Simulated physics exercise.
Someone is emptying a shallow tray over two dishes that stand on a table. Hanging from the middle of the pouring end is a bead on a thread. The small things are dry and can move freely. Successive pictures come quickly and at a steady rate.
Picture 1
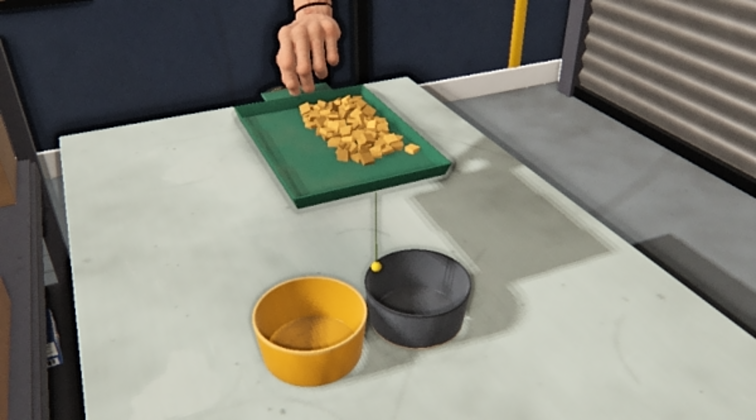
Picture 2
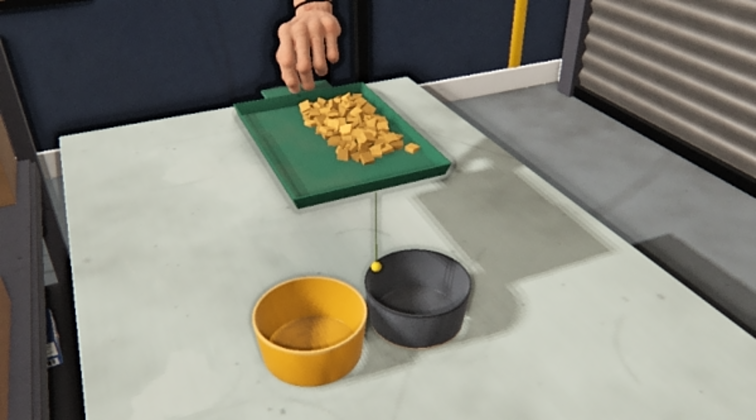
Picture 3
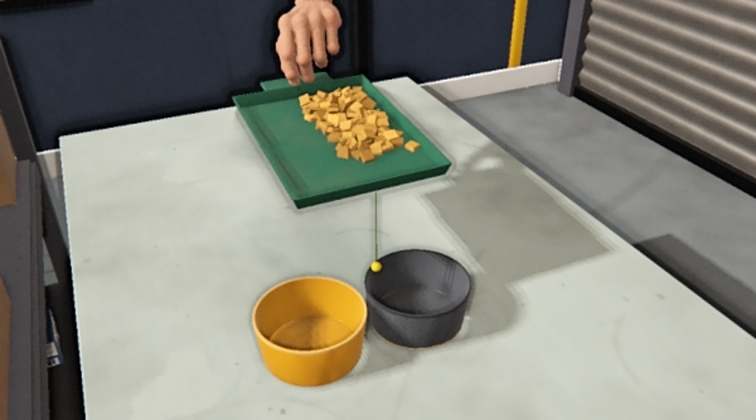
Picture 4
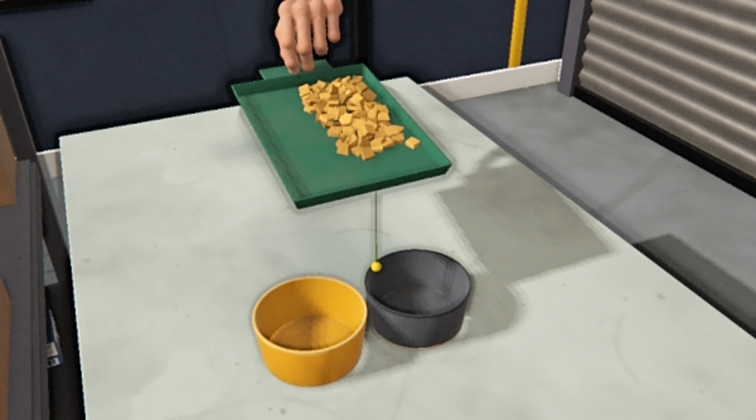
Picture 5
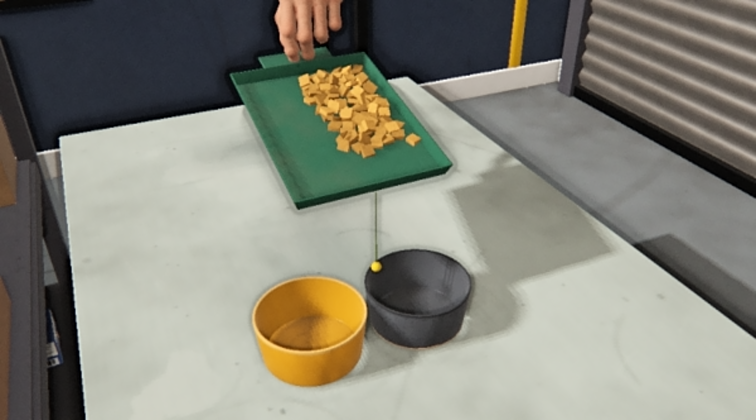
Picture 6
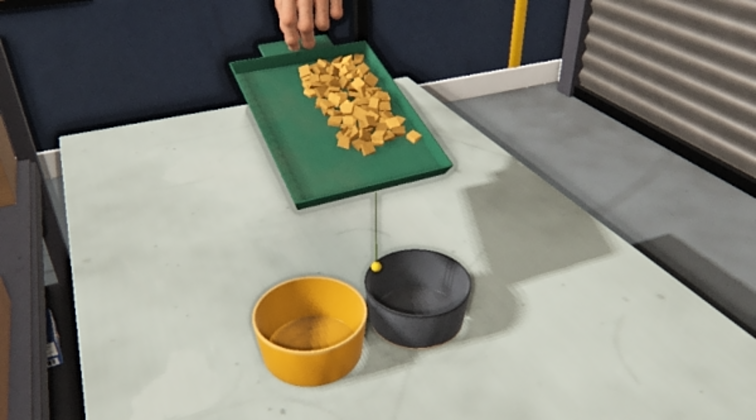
A hand behind a green tray of small tan squares slowly raised its far end, tilting it gradually toward the yellow and dark gray bowls on the table, while the squares stayed bunched together.
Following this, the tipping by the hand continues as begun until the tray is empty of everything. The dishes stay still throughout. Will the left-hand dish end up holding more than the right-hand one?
No - winner: Right dish.
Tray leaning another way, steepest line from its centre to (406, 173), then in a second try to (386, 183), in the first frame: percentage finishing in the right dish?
About 80 % and about 80 %.
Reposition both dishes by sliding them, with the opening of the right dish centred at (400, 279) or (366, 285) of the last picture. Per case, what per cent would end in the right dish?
50 %, then 40 %.
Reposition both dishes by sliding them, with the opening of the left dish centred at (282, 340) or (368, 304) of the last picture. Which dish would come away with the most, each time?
Try 1: The dish at right. Try 2: The dish at left.
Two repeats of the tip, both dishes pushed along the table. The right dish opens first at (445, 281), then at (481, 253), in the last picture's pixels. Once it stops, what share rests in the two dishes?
90 % for the first, 50 % for the second.
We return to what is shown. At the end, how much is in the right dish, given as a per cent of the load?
Close to 60 in every hundred pieces.
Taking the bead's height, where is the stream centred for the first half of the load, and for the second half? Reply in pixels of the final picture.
The opening part goes through (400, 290); what follows goes through (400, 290).
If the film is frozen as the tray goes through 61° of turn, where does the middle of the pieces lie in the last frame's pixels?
Look around (385, 175) in the last picture.
Soon after the last picture, tray tipped steeply; most on the tray; a stray few in the left dish; a stray few in the right dish; a small part in the air.
A little later, tray tipped past a quarter turn; about a quarter on the tray; a small part in the left dish; about a third in the right dish; a small part outside both; a small part in the air.
Later still, tray tipped past a quarter turn; about a quarter in the left dish; about two thirds in the right dish; a small part outside both.
At rest, tray tipped past a quarter turn; about a quarter in the left dish; about two thirds in the right dish; a small part outside both.
